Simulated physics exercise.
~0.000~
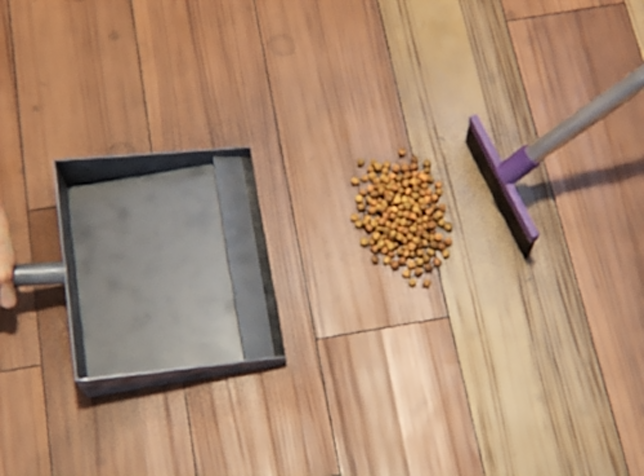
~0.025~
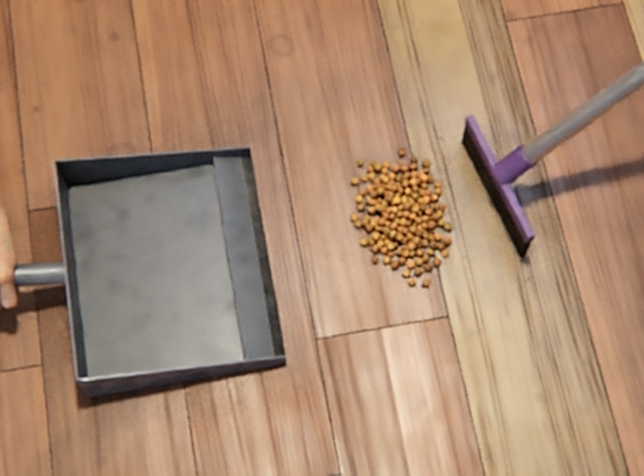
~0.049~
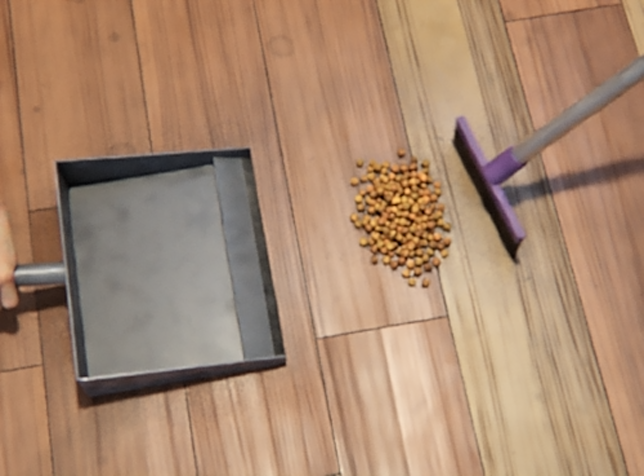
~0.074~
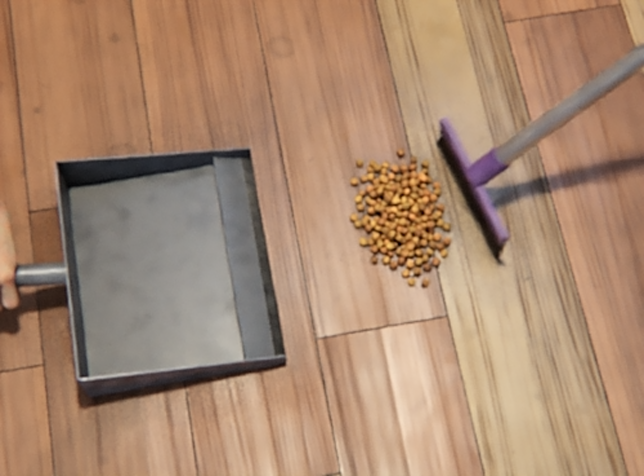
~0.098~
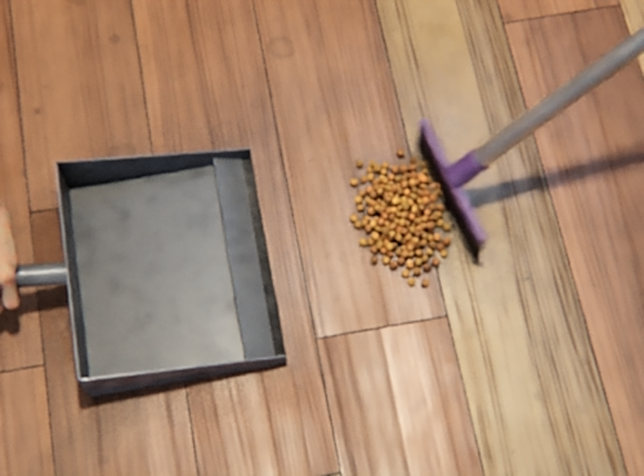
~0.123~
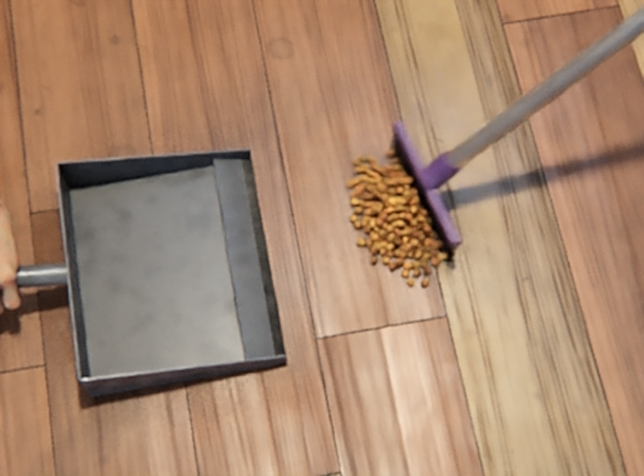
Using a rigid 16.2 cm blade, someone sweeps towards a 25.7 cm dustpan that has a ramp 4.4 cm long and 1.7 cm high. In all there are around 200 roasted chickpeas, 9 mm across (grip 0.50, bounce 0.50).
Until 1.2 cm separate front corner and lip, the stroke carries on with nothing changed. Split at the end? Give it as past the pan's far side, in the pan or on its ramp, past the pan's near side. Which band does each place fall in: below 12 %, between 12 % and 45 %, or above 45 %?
Past the pan's far side: Below 12 %, in the pan or on its ramp: Above 45 %, past the pan's near side: Below 12 %.
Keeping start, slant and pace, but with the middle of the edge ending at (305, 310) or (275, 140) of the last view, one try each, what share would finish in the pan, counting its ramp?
I'd expect around 50 percent, then around 15 percent.
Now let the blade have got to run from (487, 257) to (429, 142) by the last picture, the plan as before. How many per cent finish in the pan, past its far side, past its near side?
Per cent by place - pan 40, far side 0, near side 5.
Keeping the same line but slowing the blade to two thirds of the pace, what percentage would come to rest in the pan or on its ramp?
Then around 30 per cent.
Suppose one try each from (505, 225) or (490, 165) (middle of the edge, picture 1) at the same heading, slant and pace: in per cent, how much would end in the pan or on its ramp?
50 and 35 per cent, roughly.
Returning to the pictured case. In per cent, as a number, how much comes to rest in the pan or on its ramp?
About 50 per cent.
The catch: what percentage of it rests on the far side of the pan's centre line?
60 per cent.
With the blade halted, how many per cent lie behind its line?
Roughly 0 percent of it.
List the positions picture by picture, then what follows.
In the first frame, blade from (533, 237) to (474, 122), moved 0.0 cm, 0 of the pieces shifted so far; middle of the pieces at (401, 217); pan at (156, 275).
In the second frame, blade from (529, 237) to (470, 123), moved 0.4 cm, 0 of the pieces shifted so far; middle of the pieces at (400, 217).
In the third frame, blade from (519, 238) to (460, 123), moved 1.4 cm, 0 of the pieces shifted so far; middle of the pieces at (400, 217).
In the fourth frame, blade from (502, 239) to (445, 125), moved 3.2 cm, 0 of the pieces shifted so far; middle of the pieces at (400, 217).
In the fifth frame, blade from (481, 241) to (424, 127), moved 5.6 cm, 0 of the pieces shifted so far; middle of the pieces at (399, 217).
In the sixth frame, blade from (454, 242) to (398, 129), moved 8.5 cm, 142 of the pieces shifted so far; middle of the pieces at (394, 214); pan at (157, 276). The blade's pace is about 1.16 m/s, heading 6 degrees away from the viewer's side.
After 0.21 s, middle of the blade 9 cm from the lip; 0 % over the lip, far side 0 %, near side 0 %.
After 0.26 s, middle of the blade 5 cm from the lip; 5 % over the lip, far side 0 %, near side 0 %.
After 0.46 s, middle of the blade 3 cm from the lip; 55 % over the lip, far side 0 %, near side 5 %.
At rest (1.0 s), far side 5 %, pan 50 %, near side 5 %, in front of the lip or behind the blade 40 %.
